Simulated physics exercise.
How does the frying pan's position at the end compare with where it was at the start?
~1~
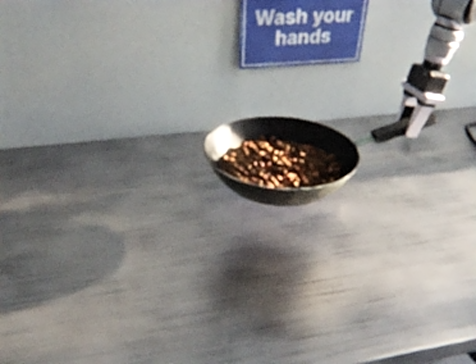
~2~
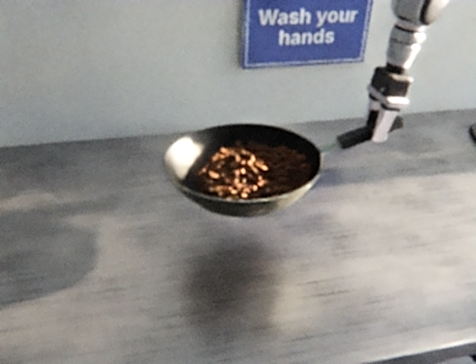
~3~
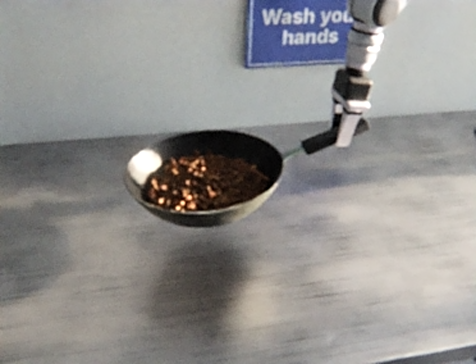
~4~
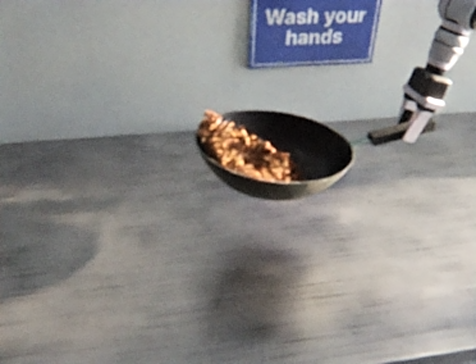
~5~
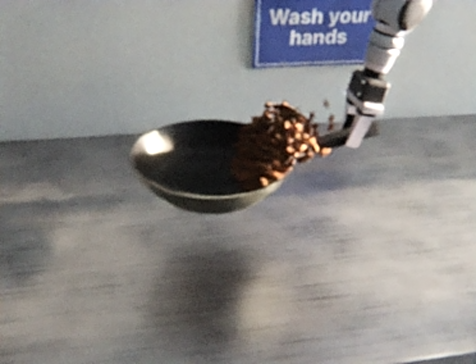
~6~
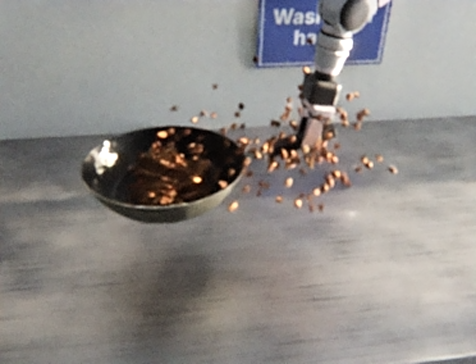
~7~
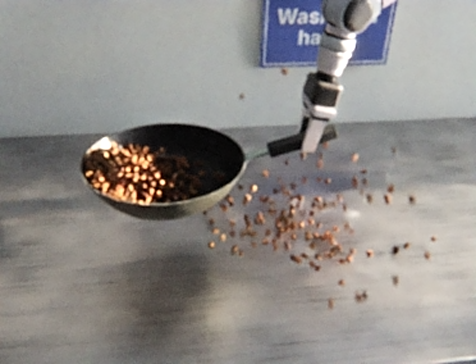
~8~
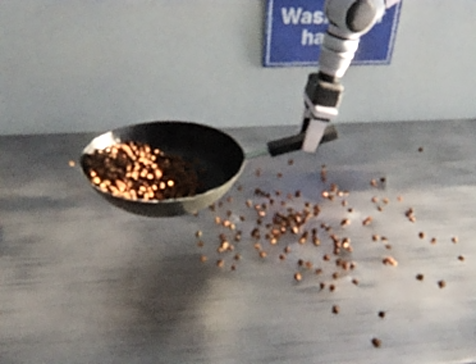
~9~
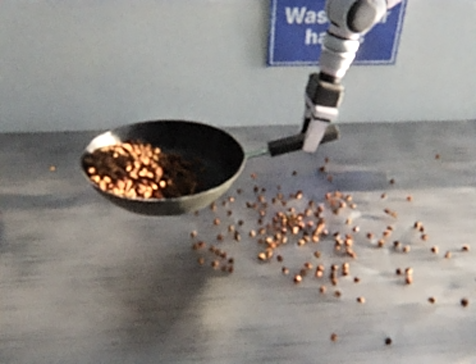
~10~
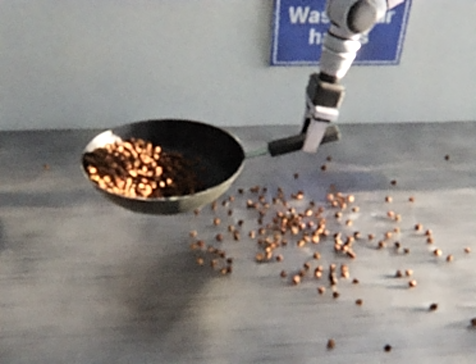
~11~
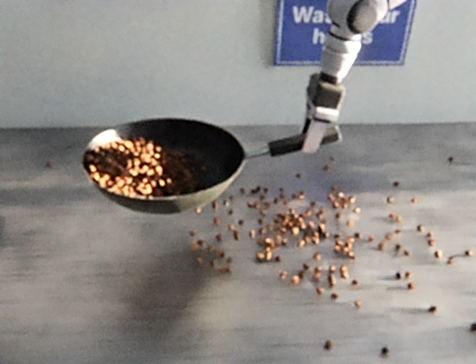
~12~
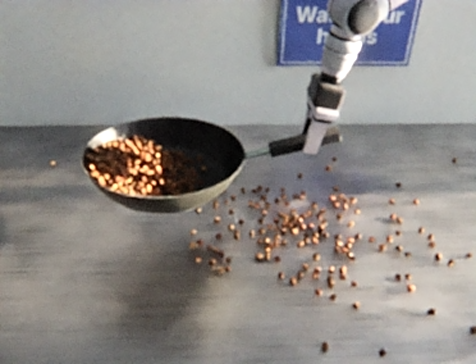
At the end the frying pan is held clearly further to the left than at the start, at about the same height above the table.
Above a grey tabletop, a robot arm jerking a frying pan left, right and left again, spilling some brown pellets and stopping.
